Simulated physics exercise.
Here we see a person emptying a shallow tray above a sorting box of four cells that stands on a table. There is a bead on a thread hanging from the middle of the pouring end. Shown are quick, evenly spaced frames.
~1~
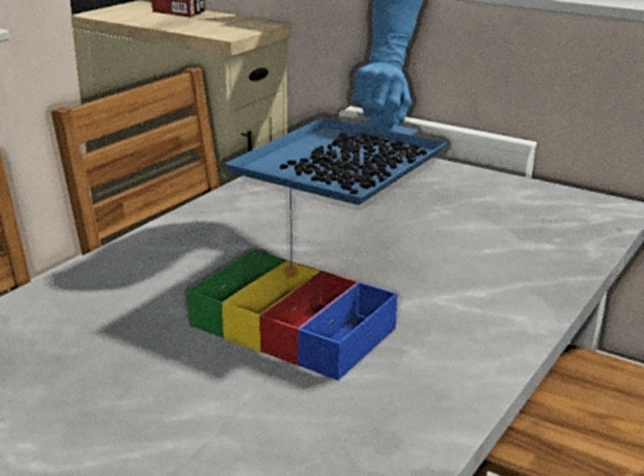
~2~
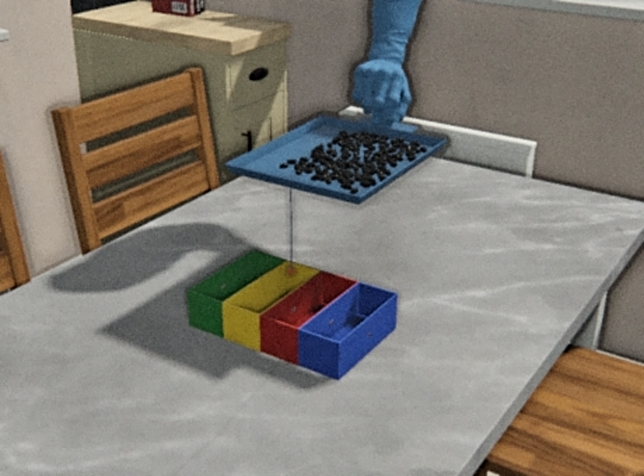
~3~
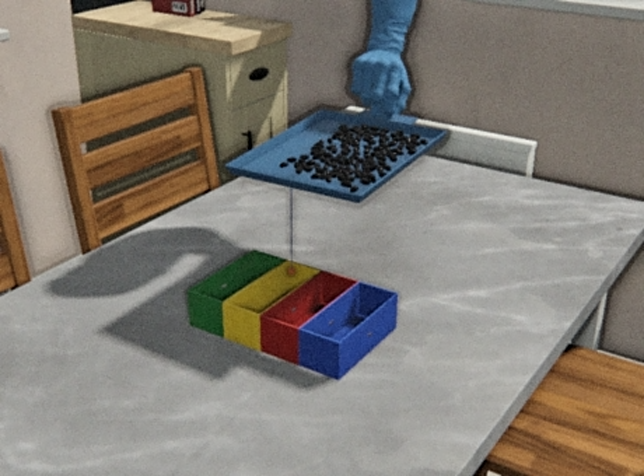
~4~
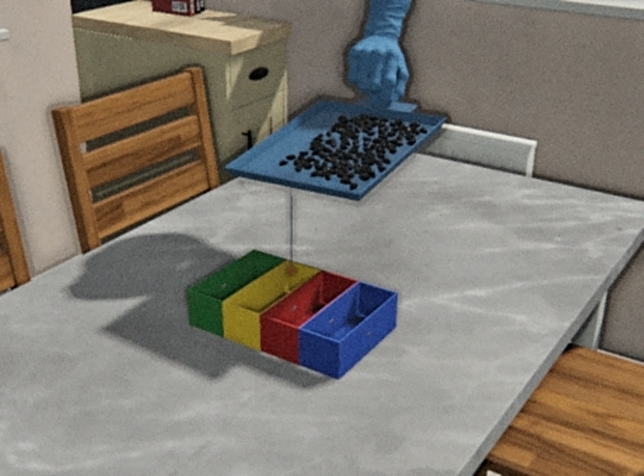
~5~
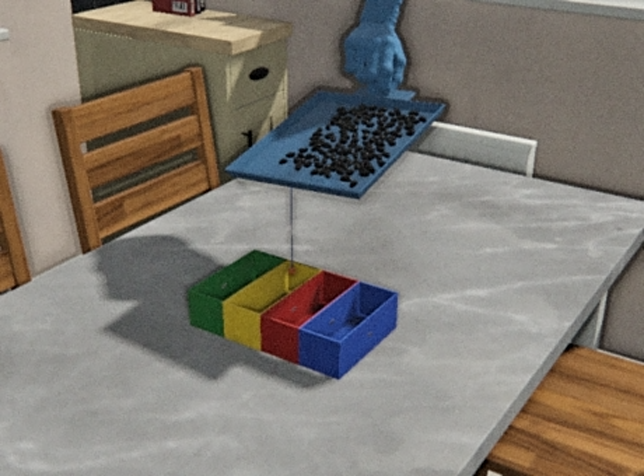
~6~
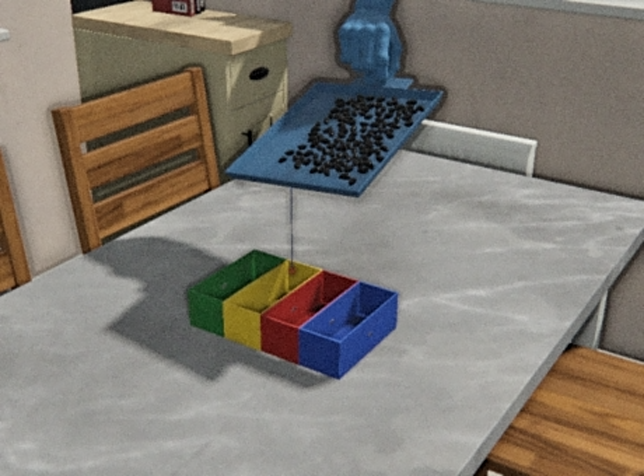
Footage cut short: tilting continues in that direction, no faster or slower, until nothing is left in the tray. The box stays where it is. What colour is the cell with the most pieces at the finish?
It is green.
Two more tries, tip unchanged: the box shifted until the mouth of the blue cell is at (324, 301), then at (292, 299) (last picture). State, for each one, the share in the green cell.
Trial 1 around 40 percent, trial 2 around 10 percent.
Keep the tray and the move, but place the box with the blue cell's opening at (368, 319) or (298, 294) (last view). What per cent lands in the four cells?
It comes to about 50 per cent the first time and about 100 per cent the second.
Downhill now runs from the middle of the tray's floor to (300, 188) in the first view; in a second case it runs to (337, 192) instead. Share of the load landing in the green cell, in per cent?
Case one near 10 %; case two near 0 %.
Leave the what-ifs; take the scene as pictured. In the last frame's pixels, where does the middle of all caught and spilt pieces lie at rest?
Once it all stops, the middle lies near (229, 311).
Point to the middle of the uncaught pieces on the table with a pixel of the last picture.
Their resting centre is at about (176, 302).
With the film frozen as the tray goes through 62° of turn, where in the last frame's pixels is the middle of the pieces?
Roughly at (264, 177).
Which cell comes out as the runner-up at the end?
The yellow one.
Just after the last frame, tray tipped steeply; roughly two thirds on the tray; just a few in the yellow cell; just a few in the green cell; roughly a quarter falling or outside the box.
A moment on, tray tipped past a quarter turn; roughly a third in the green cell; roughly a quarter in the yellow cell; about a tenth in the red cell; roughly a third falling or outside the box.
Further on, tray tipped past a quarter turn; roughly half in the green cell; roughly a quarter in the yellow cell; about a tenth in the red cell; just a few in the blue cell; roughly a quarter falling or outside the box.
When it is over, tray tipped past a quarter turn; roughly half in the green cell; roughly a quarter in the yellow cell; about a tenth in the red cell; just a few in the blue cell; roughly a quarter outside the box.
